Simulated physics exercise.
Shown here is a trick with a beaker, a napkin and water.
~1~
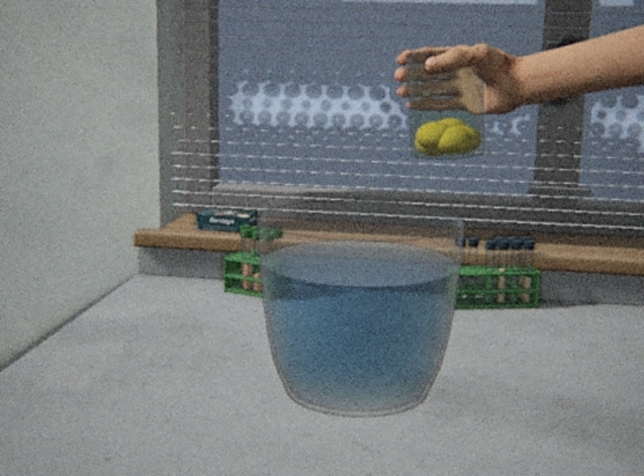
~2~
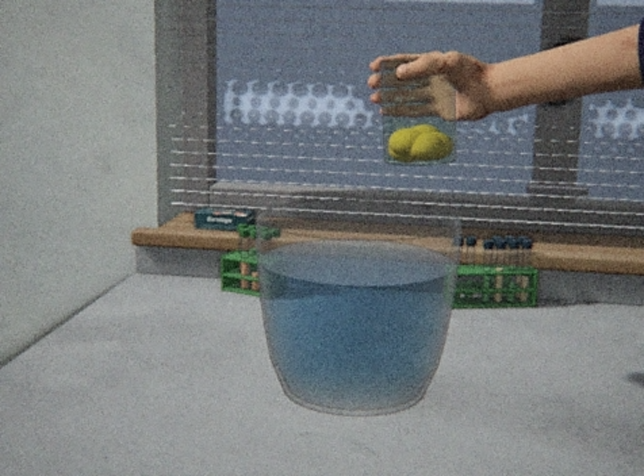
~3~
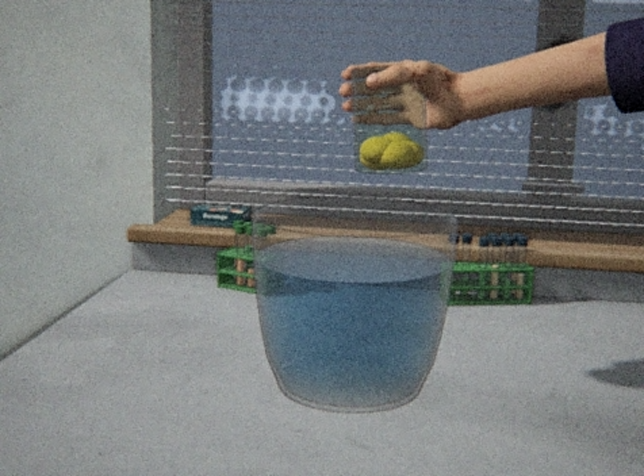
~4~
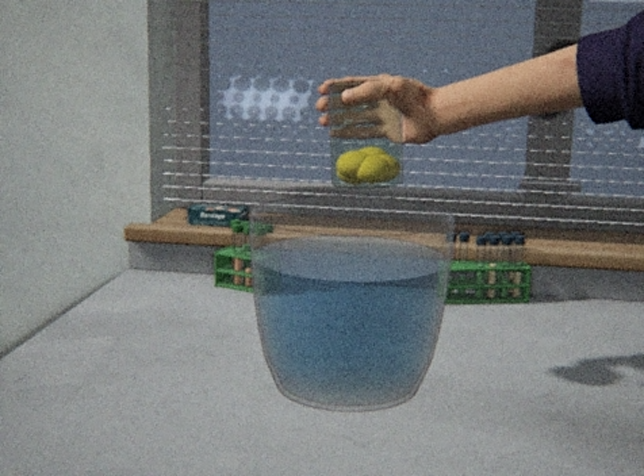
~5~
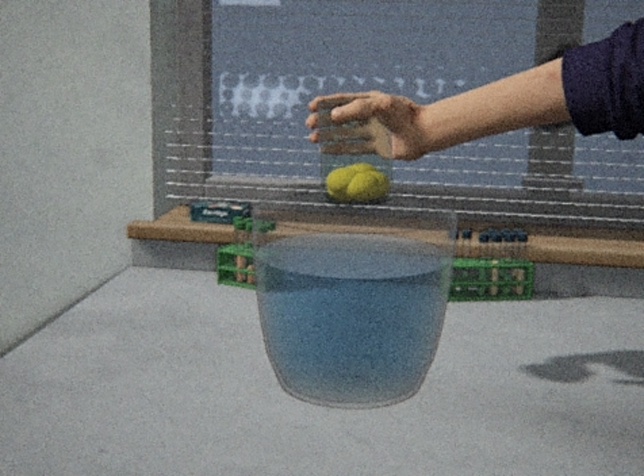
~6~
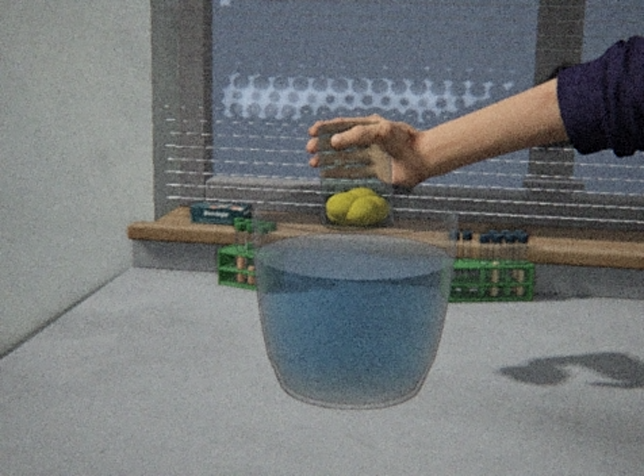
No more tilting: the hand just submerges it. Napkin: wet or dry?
It gets drenched.
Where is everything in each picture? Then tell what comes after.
In the first frame, beaker (446, 102) mouth up; above the clear tub.
In the second frame, beaker (419, 109) mouth up; napkin (420, 147); coming down.
In the third frame, beaker (390, 117) mouth up; lower.
In the fourth frame, beaker (366, 132) mouth up; napkin (367, 169); lower still.
In the fifth frame, beaker (356, 149) mouth up; close to the surface.
In the sixth frame, beaker (356, 174) mouth up; napkin (357, 210); just over the surface.
Next, the beaker enters the water.
After that, water pours in as the air escapes.
Finally, the beaker is under, flooded, and the napkin is wet.
